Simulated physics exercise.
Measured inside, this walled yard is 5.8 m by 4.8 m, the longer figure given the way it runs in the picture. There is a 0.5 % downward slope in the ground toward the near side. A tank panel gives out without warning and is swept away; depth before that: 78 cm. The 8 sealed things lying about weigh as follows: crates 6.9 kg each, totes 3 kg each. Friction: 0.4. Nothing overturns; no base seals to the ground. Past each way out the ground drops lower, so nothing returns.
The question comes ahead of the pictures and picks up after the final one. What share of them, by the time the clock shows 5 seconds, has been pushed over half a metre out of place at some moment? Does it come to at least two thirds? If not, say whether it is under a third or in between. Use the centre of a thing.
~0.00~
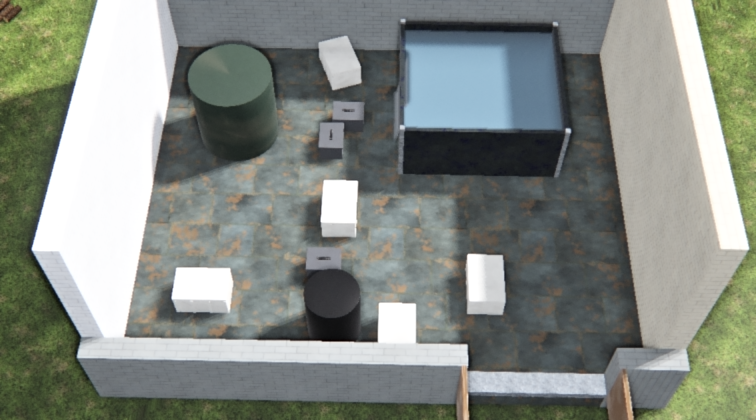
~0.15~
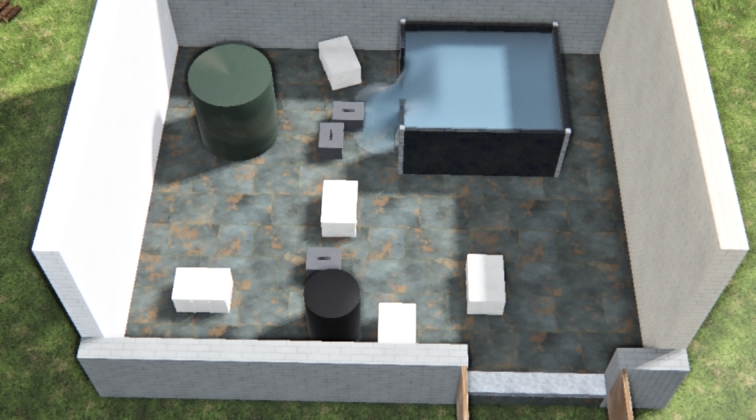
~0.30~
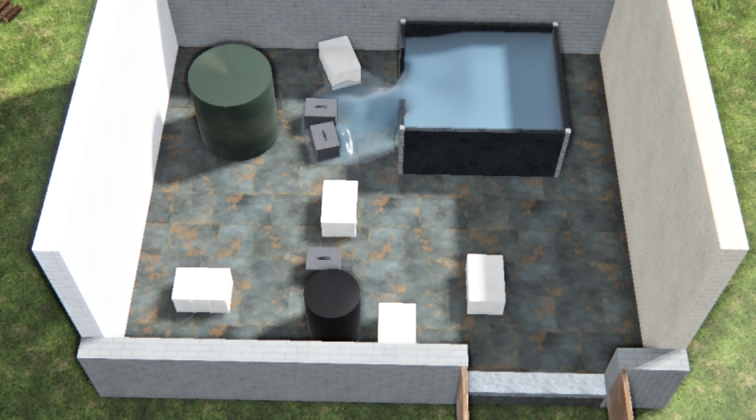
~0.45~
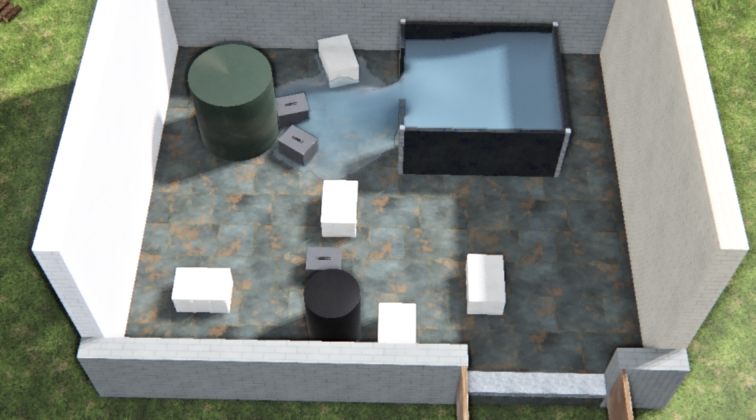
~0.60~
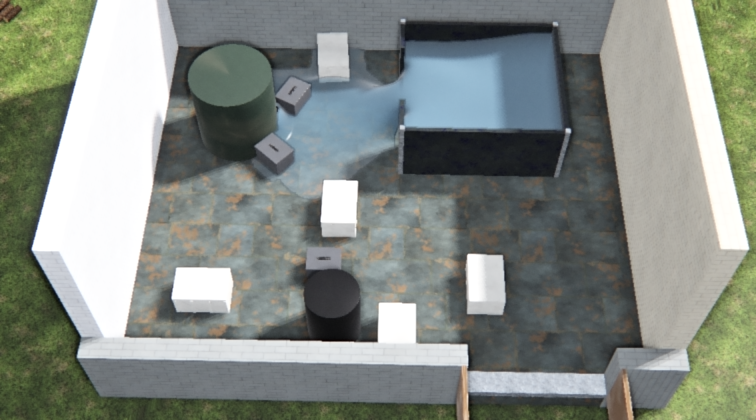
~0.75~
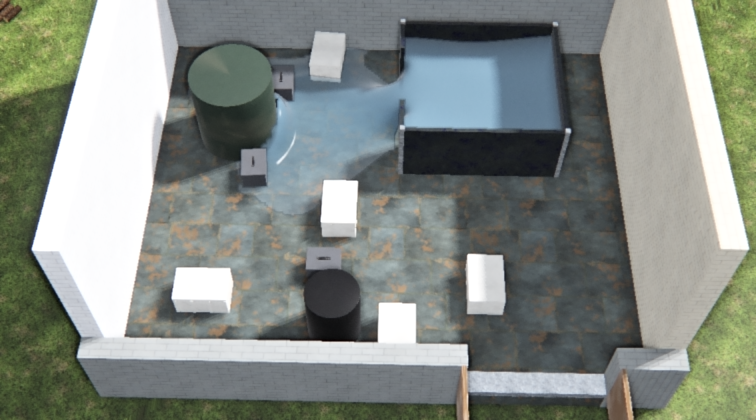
Yes, two thirds or more.
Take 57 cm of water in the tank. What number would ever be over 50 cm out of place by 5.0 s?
So the tally would be 5.
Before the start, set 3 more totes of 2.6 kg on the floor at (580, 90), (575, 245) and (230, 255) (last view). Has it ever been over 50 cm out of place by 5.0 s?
So it's stays below, then stays below, then gets above.
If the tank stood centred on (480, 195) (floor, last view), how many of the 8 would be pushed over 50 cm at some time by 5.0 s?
That gives 8 of them.
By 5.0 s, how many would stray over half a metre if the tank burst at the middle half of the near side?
Result: 3.
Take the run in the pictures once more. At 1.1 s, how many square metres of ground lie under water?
Wet area: Approx. 10.0 m2.
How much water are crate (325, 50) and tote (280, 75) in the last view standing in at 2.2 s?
I'd put it at 33 cm and 22 cm respectively.
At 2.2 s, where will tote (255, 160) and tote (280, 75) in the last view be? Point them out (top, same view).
They should sit about (136, 329) and (180, 105) in the last view.
After 1.1 s 2 of 8 are over 50 cm from their spots; 2 afloat.
After 2.2 s 4 of 8 are over 50 cm from their spots; 4 afloat.
After 3.5 s 4 of 8 are over 50 cm from their spots; 4 afloat.
After 5.0 s 8 of 8 are over 50 cm from their spots, and 8 have been at some point; 6 afloat.
